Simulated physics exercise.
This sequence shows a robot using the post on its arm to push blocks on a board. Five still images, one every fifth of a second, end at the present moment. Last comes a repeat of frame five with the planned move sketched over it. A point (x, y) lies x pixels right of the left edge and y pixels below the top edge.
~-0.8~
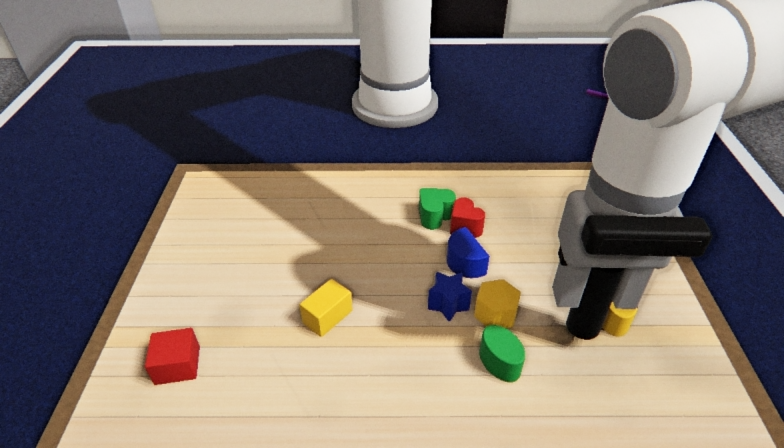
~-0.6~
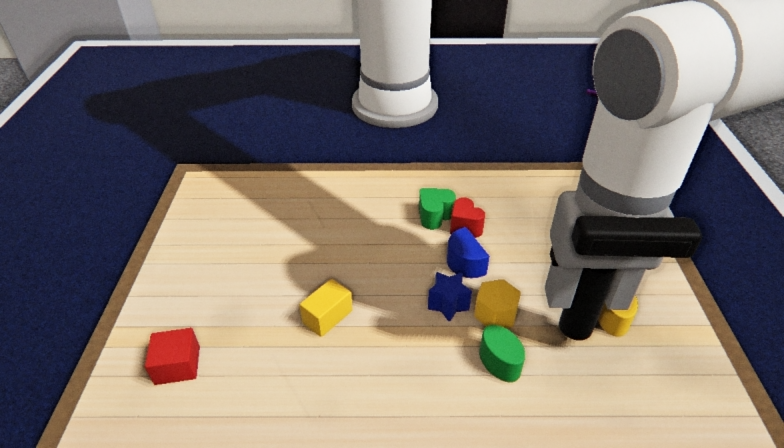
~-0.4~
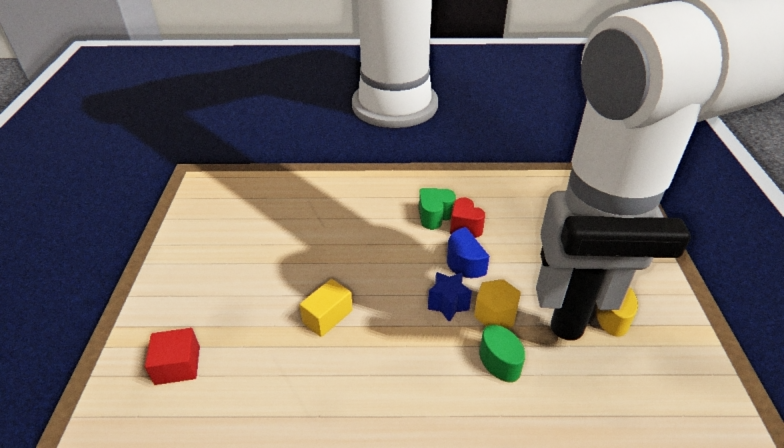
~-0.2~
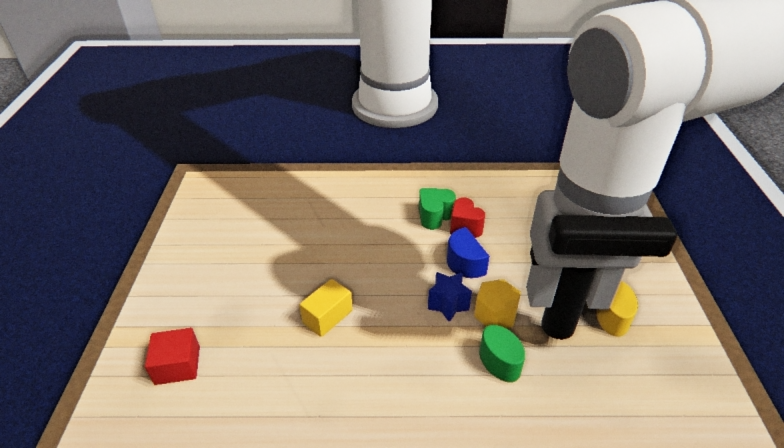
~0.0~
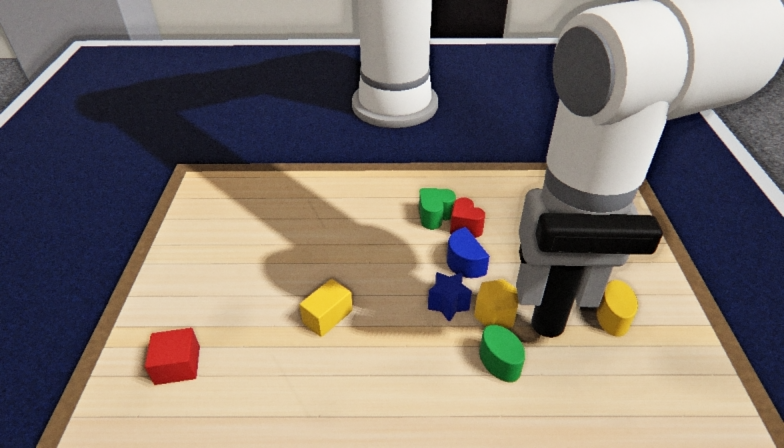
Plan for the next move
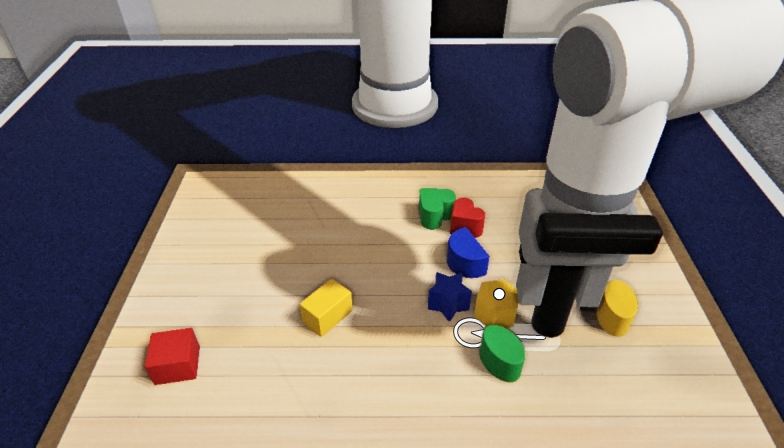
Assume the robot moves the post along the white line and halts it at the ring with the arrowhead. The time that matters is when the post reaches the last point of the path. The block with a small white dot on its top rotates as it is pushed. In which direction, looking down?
It makes a clockwise turn.
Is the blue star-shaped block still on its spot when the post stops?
No, it doesn't check out.
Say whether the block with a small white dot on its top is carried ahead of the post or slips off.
I'd say the block with a small white dot on its top has slipped off and sits beside or behind the post.
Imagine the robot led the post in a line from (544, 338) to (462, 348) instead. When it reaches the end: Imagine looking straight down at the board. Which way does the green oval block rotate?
It rotates counterclockwise.
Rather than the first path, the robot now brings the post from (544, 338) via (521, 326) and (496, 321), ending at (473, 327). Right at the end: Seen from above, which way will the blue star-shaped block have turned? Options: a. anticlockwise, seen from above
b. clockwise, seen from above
Option a.
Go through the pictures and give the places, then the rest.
In the first picture, tip of the post at (583, 327), middles of tops, blue star-shaped block at (450, 285), yellow six-sided block at (499, 294), green oval block at (504, 343), yellow oval block partly hidden.
In the second picture, post at (575, 328), nothing pushed.
In the third picture, post at (567, 328), nothing pushed.
In the fourth picture, post at (558, 327), nothing pushed.
In the fifth picture, post at (548, 325), blue star-shaped block at (450, 285), yellow six-sided block at (499, 294), green oval block at (504, 343), yellow oval block at (621, 298).
The line goes from (544, 338) by way of (520, 337) and (496, 335) to (472, 333); the dot is on the yellow six-sided block.
What follows on the original path. Halfway along, post at (510, 323); blue star-shaped block at (445, 282), turned 15° anticlockwise; yellow six-sided block at (489, 290), turned 25° clockwise.
At the end, post at (474, 320); blue star-shaped block at (441, 278), turned 35° anticlockwise; yellow six-sided block at (478, 285), turned 70° clockwise; green oval block at (496, 345), turned 30° anticlockwise; yellow oval block unmoved.
